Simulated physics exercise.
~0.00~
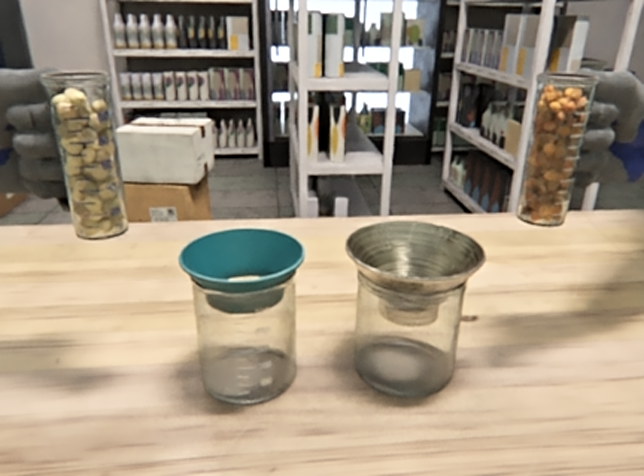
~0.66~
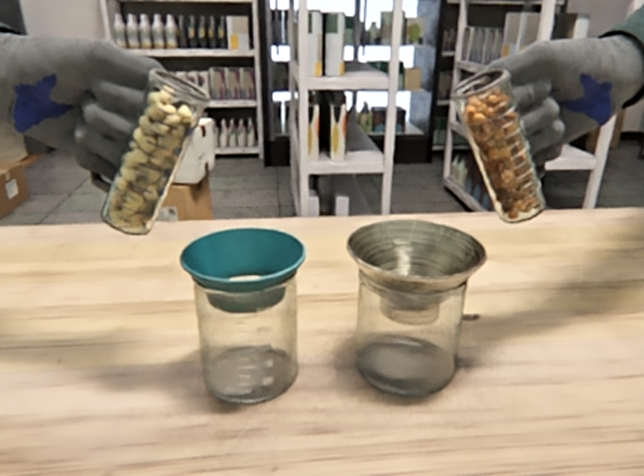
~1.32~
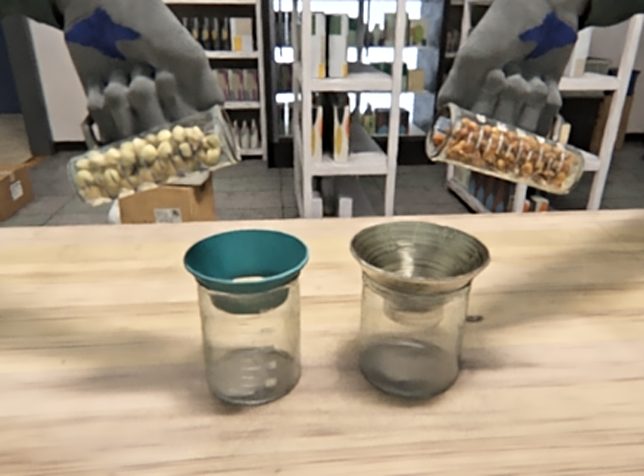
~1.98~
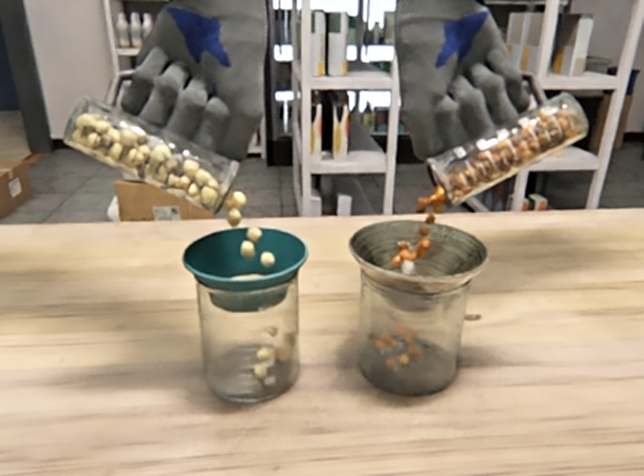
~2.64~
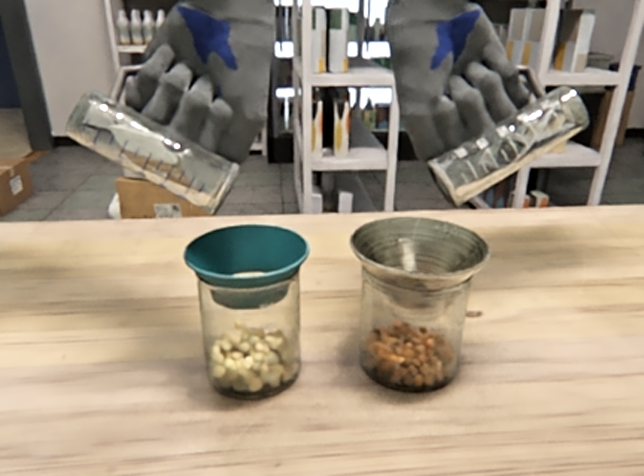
At the start, two gray-gloved hands hold clear cylinders upright at either side, the left filled with pale pieces and the right with orange-brown ones. Between them on a wooden table stand two glass jars, one topped with a teal funnel and the other with a grayish metallic-looking funnel. The hands move inward and tip the cylinders onto their sides above the jars. The pieces then tumble out through both funnels and begin collecting below. By the end, both tilted cylinders are empty, the funnels are clear, and each load rests in its own jar.
